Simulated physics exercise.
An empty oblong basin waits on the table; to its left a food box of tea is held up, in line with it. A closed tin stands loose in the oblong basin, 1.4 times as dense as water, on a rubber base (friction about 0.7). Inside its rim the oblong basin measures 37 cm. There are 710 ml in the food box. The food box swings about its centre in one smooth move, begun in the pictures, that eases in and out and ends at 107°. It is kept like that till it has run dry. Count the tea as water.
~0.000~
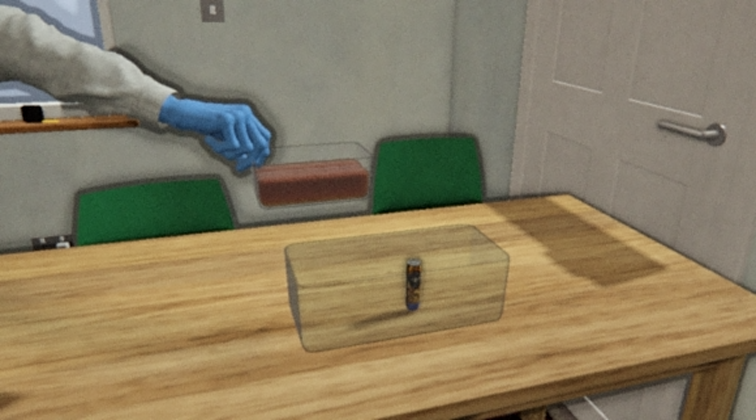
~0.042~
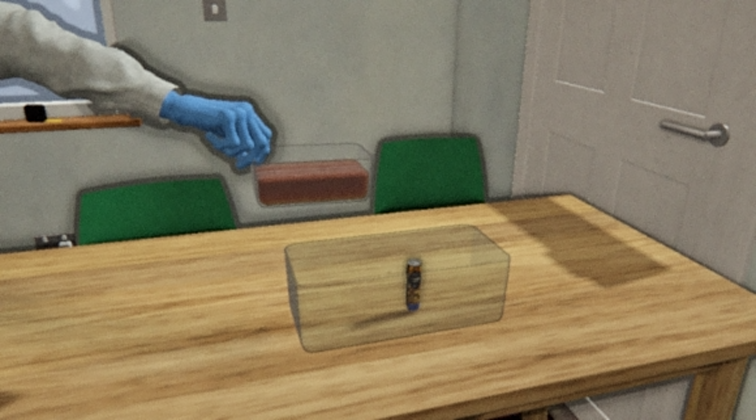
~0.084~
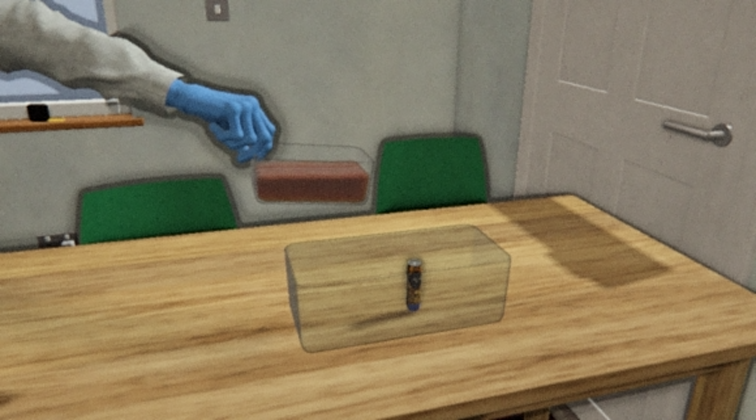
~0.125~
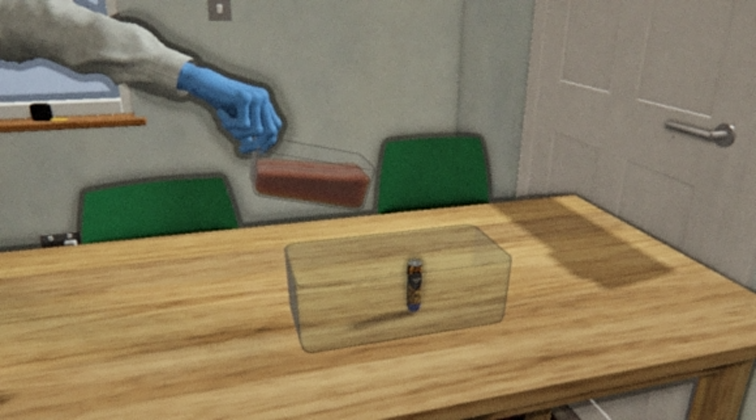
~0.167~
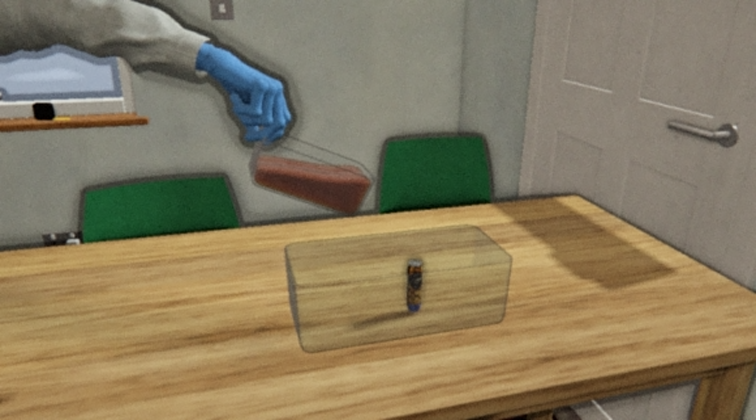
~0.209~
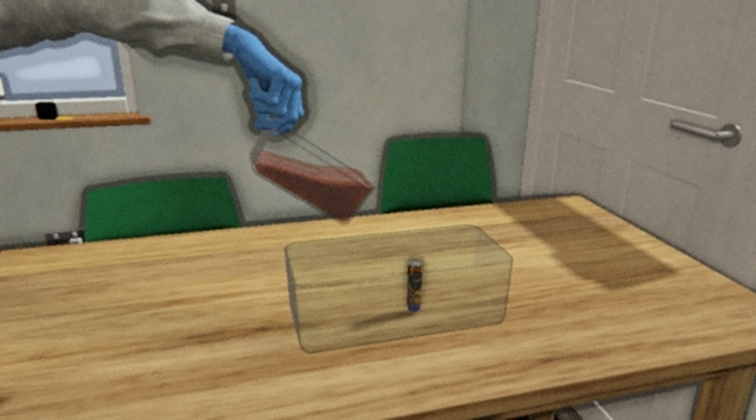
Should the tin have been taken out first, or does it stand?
The tin falls.
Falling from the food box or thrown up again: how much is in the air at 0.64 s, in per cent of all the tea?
Some 4 per cent.
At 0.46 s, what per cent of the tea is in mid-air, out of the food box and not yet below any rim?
About 46 per cent.
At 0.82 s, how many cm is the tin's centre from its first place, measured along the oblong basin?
About 0 cm.
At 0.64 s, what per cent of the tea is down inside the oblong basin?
Near 92 in a hundred.
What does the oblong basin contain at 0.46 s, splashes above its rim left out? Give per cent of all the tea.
About 44 per cent.
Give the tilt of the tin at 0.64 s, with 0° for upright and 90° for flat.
It is at some 10°.
By 0.46 s the tilt is 102° and 11 per cent is still to pour; the tin stands where it began.
By 0.64 s the tilt is 107° and 3 per cent is still to pour; the tin leans 9°.
By 0.82 s the tilt is 107° and 0 per cent is still to pour; the tin stands where it began.
By 1.03 s the tilt is 107° and 0 per cent is still to pour; the tin leans 41°.
At rest the tin lies on its side.
